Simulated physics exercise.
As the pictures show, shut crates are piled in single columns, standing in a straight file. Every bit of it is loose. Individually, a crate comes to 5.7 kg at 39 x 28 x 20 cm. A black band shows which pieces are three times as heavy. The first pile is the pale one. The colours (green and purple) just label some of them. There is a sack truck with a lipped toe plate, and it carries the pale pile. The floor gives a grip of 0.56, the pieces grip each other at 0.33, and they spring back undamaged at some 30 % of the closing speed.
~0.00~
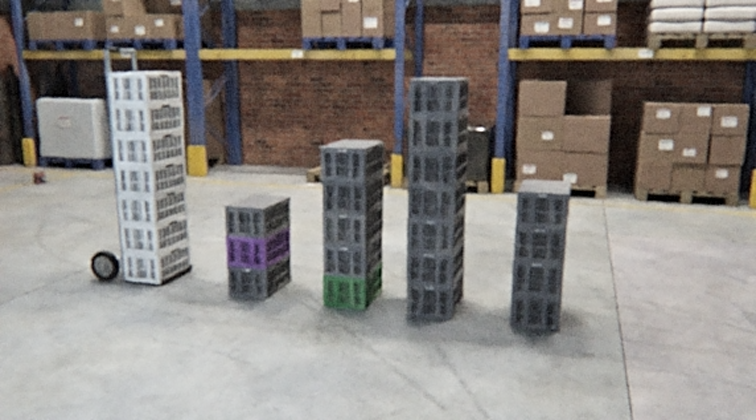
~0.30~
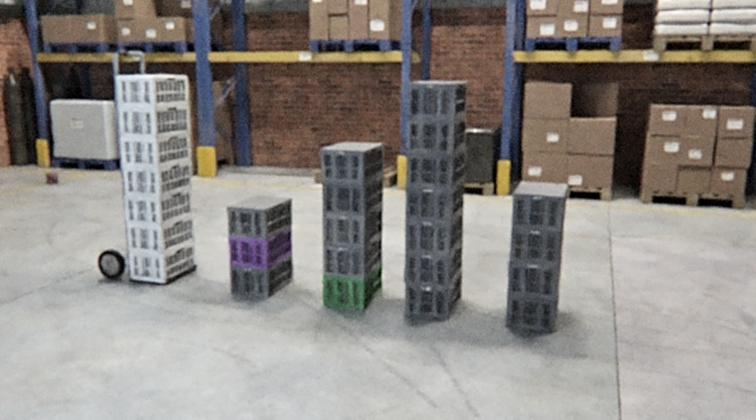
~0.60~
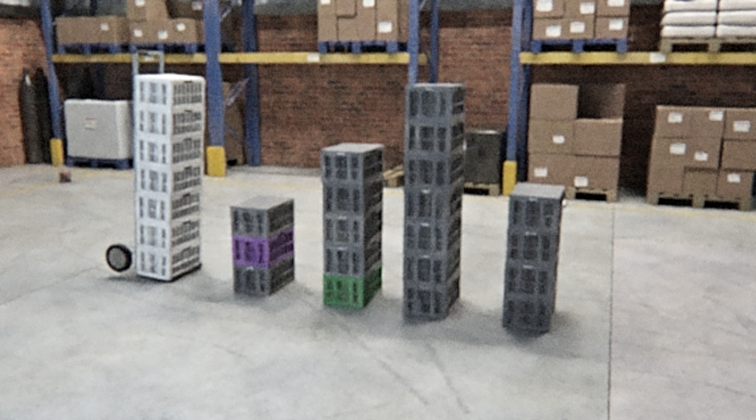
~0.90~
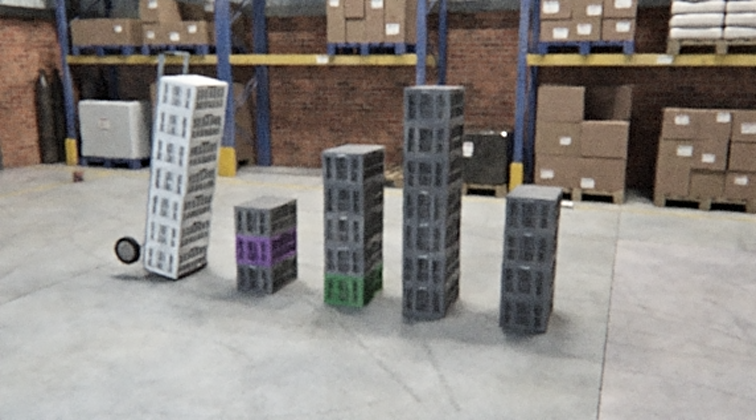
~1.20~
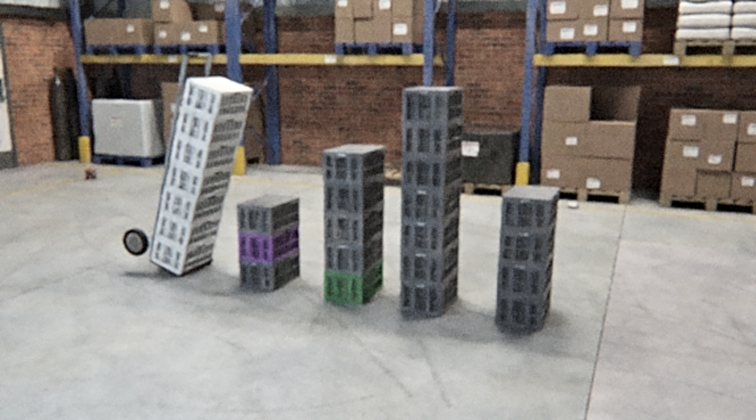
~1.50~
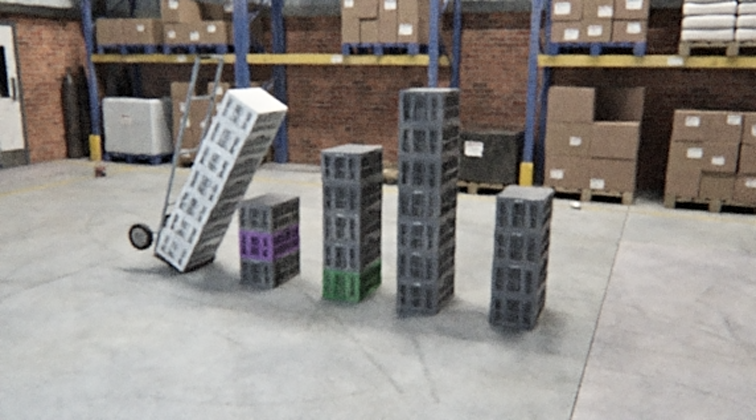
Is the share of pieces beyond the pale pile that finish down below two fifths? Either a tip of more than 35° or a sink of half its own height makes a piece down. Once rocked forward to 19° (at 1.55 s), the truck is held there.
Yes, below two fifths.
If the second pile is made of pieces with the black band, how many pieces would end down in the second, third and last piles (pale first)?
Pieces down: Second pile 0, third pile 0, last pile 0.
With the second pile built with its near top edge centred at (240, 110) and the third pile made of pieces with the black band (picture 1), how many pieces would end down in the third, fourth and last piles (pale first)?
The tally would be third 5, then fourth 7, then last 3.
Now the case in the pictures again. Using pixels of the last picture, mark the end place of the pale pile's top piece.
Close to (296, 276).
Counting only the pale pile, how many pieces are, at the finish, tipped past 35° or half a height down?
7.
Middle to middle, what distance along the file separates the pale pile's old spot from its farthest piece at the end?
Distance along: Near 130 cm.
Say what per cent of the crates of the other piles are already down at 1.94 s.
0 per cent by then.
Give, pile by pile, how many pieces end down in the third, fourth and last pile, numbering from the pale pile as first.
Third 0, fourth 0, last 0.
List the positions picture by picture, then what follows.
In the first picture (pixels give the middle of a visible side; the camera moves round a little), truck frame (110, 98) 0° forward; green crate (344, 293); purple crate (245, 253); none of the others has stirred.
Truck frame (118, 100) 1° forward; green crate (343, 292), in the second picture.
Truck frame (136, 99) 5° forward, top of the pale pile leaning 5°; green crate (343, 291); none of the others has stirred, in the third picture.
Truck frame (158, 99) 11° forward, top of the pale pile leaning 11°; green crate (343, 290); none of the others has stirred, in the fourth picture.
Truck frame (178, 98) 16° forward, top of the pale pile leaning 17°; green crate (343, 288); none of the others has stirred, in the fifth picture.
Truck frame (189, 99) 19° forward, top of the pale pile leaning 30°; green crate (340, 285); purple crate (255, 246); none of the others has stirred, in the sixth picture.
After 1.66 s, 7 of the pale pile down; none of the 19 other crates down.
After 1.94 s, 7 of the pale pile down; none of the 19 other crates down, 4 disturbed; purple crate 57 mm from its place.
After 2.90 s, 7 of the pale pile down; none of the 19 other crates down, 7 disturbed; purple crate 25° from how it stood.
In the end (4.6 s), 7 of the pale pile down; none of the 19 other crates down, 7 disturbed; purple crate 31° from how it stood; green crate unmoved. That is 0 per cent. From the last view, middles, purple crate near (291, 241), green crate near (354, 277).
